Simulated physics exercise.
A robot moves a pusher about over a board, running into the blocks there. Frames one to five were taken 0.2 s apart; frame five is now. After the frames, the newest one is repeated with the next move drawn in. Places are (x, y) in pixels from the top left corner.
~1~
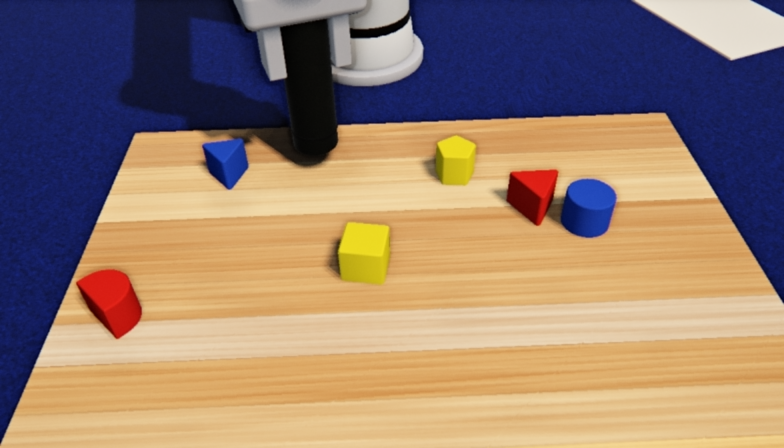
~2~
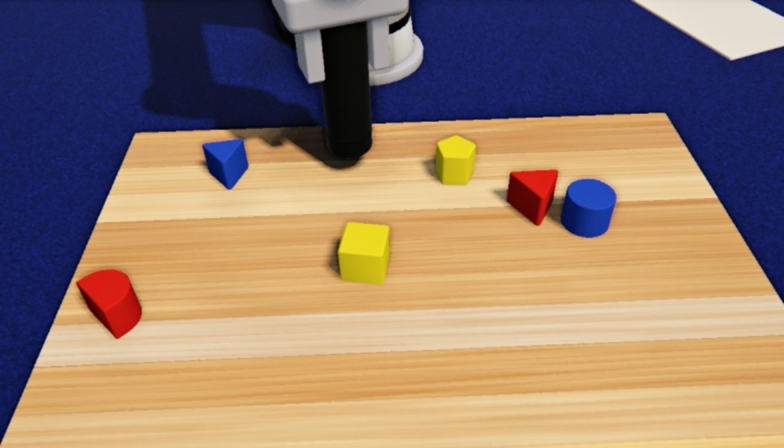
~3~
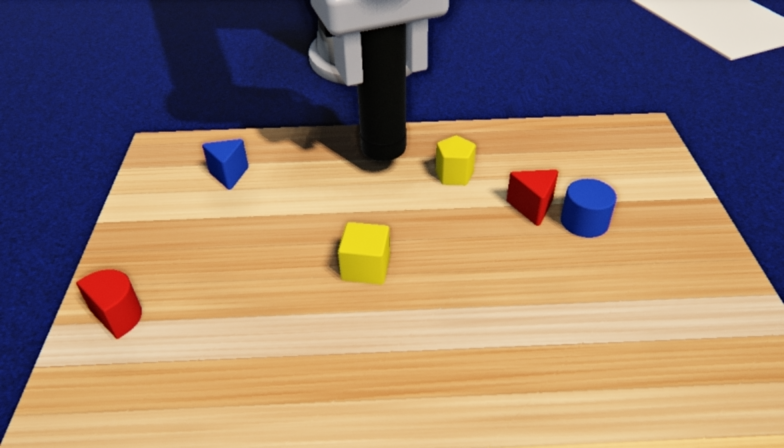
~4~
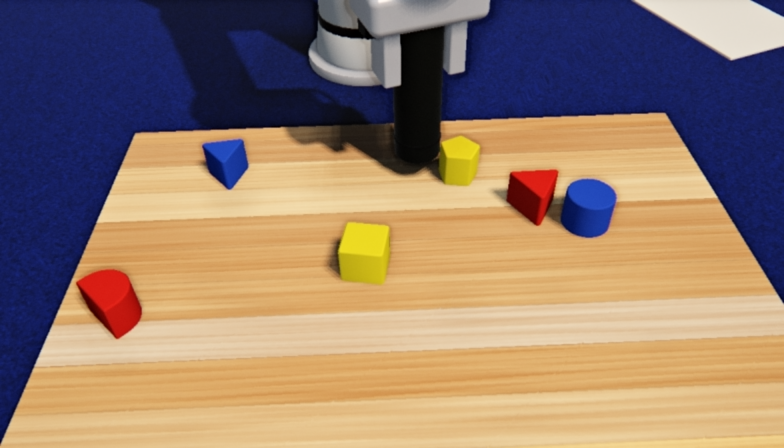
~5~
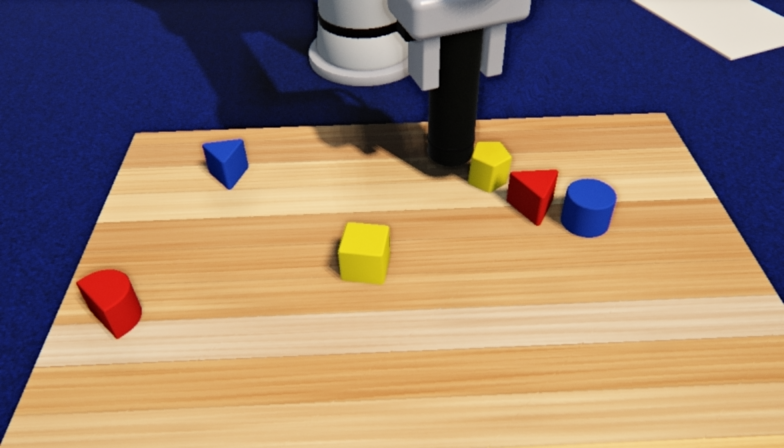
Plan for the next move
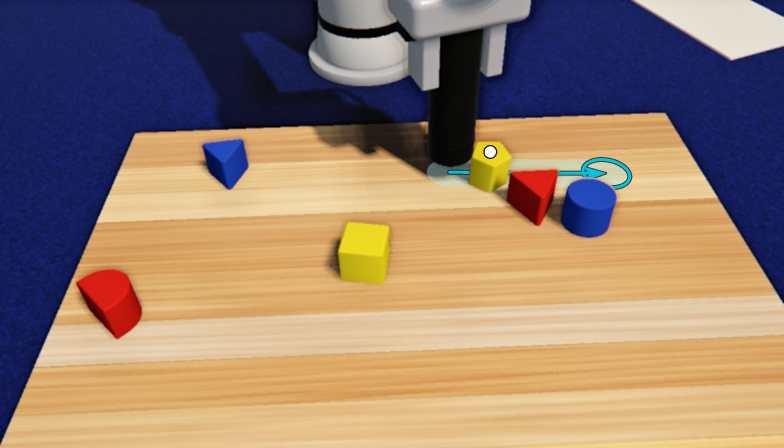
A robot arm slid its black pusher to the right along the back of a wooden board, then nudged the yellow five-sided block toward the red triangular one while the other blocks stayed still.
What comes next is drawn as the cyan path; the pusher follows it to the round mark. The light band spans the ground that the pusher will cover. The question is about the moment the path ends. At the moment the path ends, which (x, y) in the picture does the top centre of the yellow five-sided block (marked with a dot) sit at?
I'd say the yellow five-sided block ends with its top centre at (612, 170).
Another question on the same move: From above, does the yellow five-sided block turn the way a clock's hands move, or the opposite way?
Viewed from above, clockwise.
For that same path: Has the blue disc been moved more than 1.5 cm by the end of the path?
Final answer: No.
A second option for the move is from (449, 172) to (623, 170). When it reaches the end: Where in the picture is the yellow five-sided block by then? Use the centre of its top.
So, by the moment the path ends, you'll find the top centre of the yellow five-sided block at (607, 167).
Path on the board, from (449, 172) to (606, 173); the dot is on the yellow five-sided block.
What follows on the original path. One third of the way, pusher (504, 154); yellow five-sided block (542, 159), turned 35° clockwise; red three-sided block (540, 181).
Two thirds of the way, pusher (560, 155); yellow five-sided block (592, 168), turned 85° clockwise; red three-sided block (547, 182), turned 25° clockwise; blue disc (601, 197).
At the end, pusher (611, 155); yellow five-sided block (612, 170), turned 150° clockwise; red three-sided block (547, 182), turned 25° clockwise; blue disc (602, 198).
